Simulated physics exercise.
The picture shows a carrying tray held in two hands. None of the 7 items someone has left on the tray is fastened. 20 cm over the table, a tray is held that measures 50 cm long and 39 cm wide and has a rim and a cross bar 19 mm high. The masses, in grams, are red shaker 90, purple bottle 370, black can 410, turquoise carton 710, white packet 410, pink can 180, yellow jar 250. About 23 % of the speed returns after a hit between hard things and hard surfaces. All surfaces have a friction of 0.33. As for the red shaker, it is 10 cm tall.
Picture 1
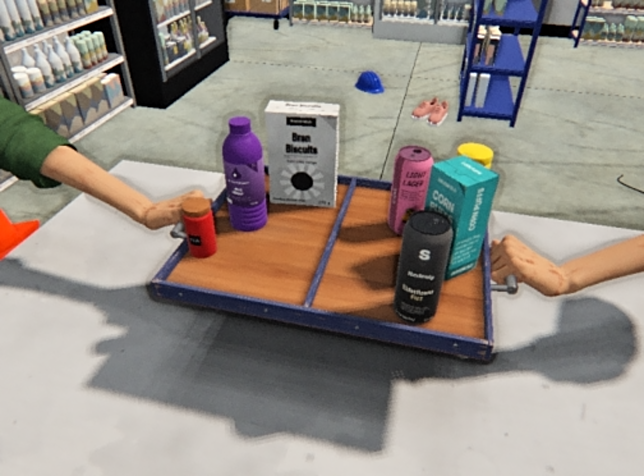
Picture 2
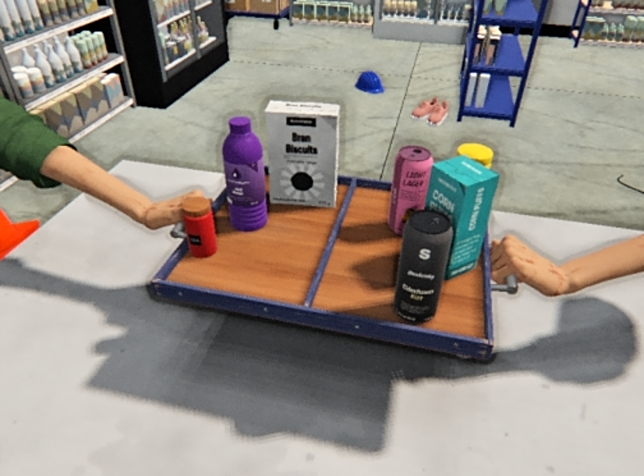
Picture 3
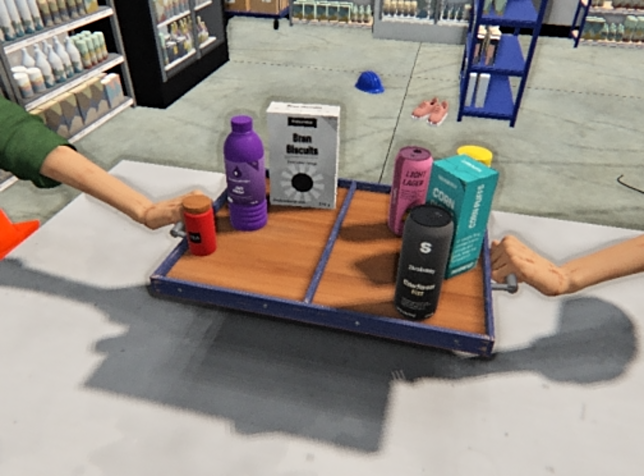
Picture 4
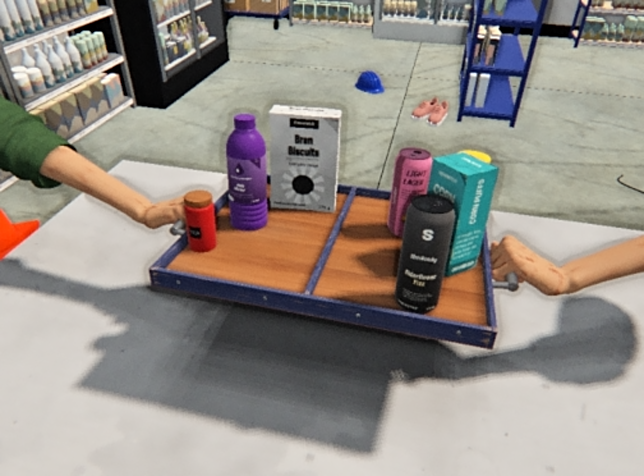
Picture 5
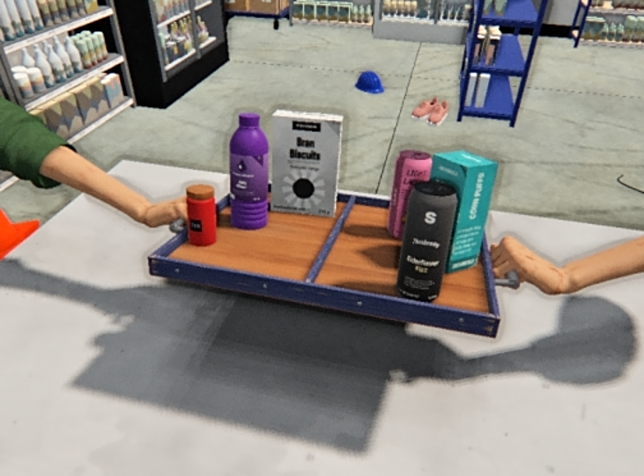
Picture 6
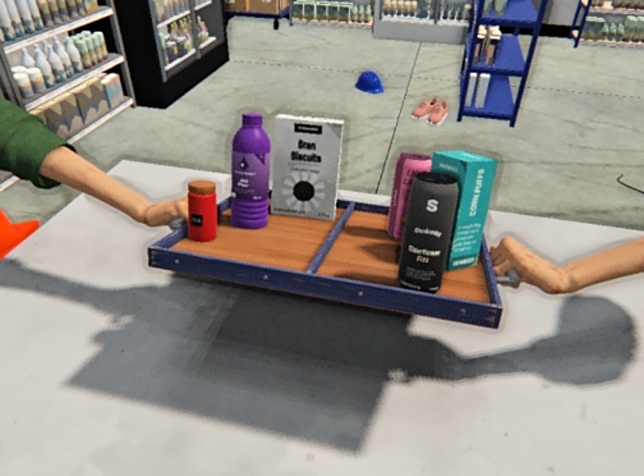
In a shop, two hands hold a wooden tray with a blue rim carrying bottles, cans and cartons; after staying level at first, the tray gradually tilts with its far edge down while the hands keep hold.
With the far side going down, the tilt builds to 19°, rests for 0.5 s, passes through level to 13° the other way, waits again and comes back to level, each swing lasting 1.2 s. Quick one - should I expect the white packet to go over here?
Yes, it will go over.
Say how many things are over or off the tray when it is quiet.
In all, 1.
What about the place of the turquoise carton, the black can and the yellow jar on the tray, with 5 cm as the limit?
In short, the turquoise carton leaves its position, the black can leaves its position, the yellow jar stays close to home.
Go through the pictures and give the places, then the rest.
The first frame shows tray level; white packet (304, 156); red shaker (200, 228).
The second frame shows tray level; black can (421, 270); turquoise carton (455, 219).
The third frame shows tray tilted 2°, far edge down; pink can (409, 193).
The fourth frame shows tray tilted 7°, far edge down; red shaker (200, 221); purple bottle (247, 173).
The fifth frame shows tray tilted 12°, far edge down; black can (425, 244); turquoise carton (455, 212).
The sixth frame shows tray tilted 17°, far edge down; white packet (307, 168); pink can (409, 198).
Then, 0.50 s past the last view, tray tilted 19°, far edge down; white packet now off the tray; turquoise carton shifted 2 cm.
Then, 1.00 s past the last view, tray tilted 17°, far edge down; turquoise carton shifted 7 cm; black can shifted 7 cm; purple bottle shifted 6 cm.
Then, 1.70 s past the last view, tray tilted 9°, near edge down; turquoise carton shifted 9 cm; black can shifted 9 cm; purple bottle shifted 8 cm.
Finally, off the tray and tipped over, white packet; not toppled but over 5 cm from the start, red shaker, purple bottle, black can, turquoise carton and pink can; yellow jar still in place (within 5 cm). Final places as that camera would see them, white packet near (293, 187).
